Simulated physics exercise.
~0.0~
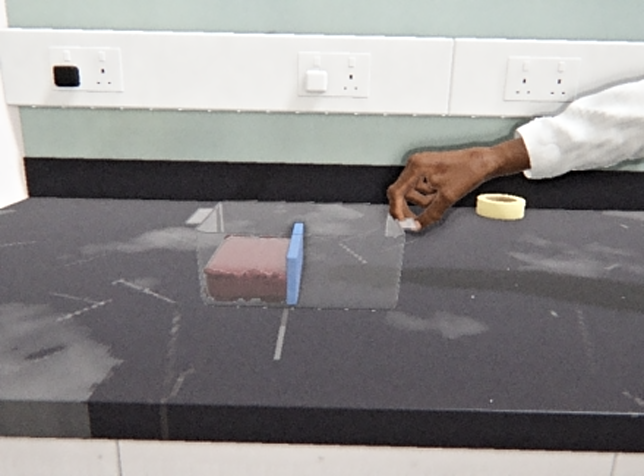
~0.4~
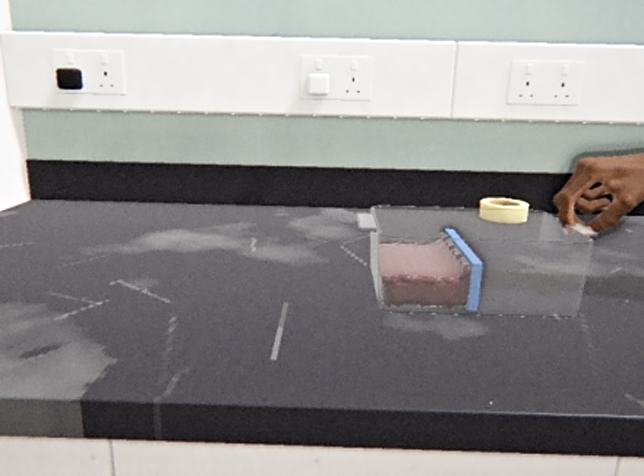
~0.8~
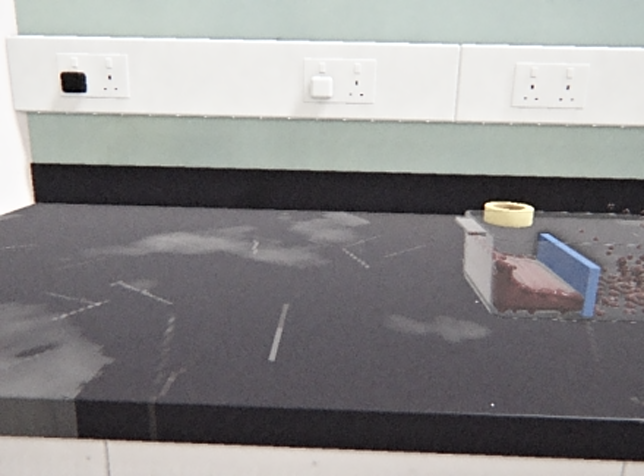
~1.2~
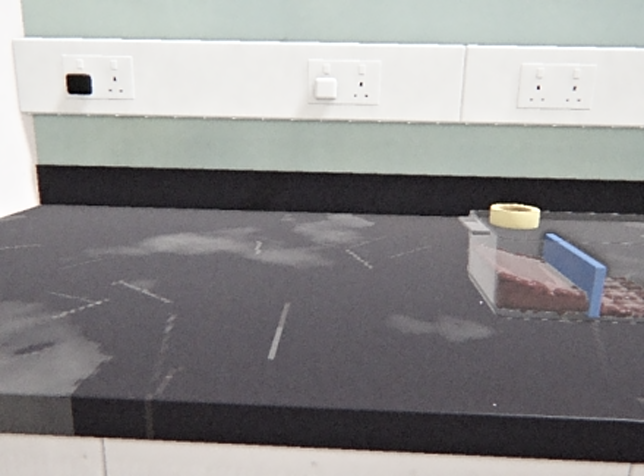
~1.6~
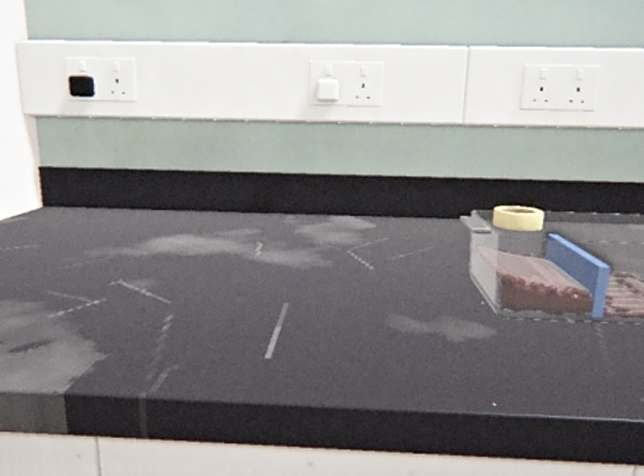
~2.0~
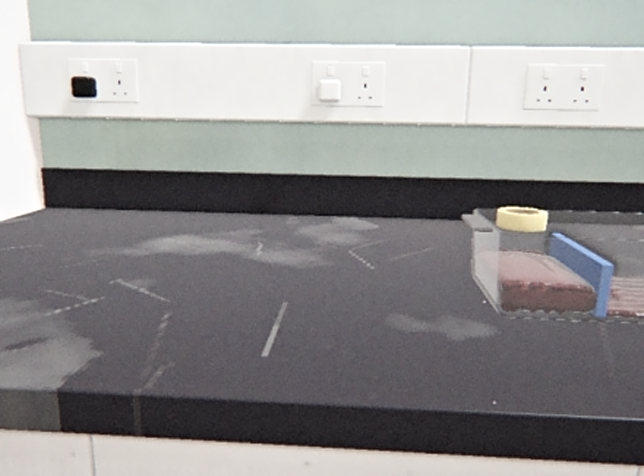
A hand pulls a clear tub right, and red liquid splashes over its blue divider.
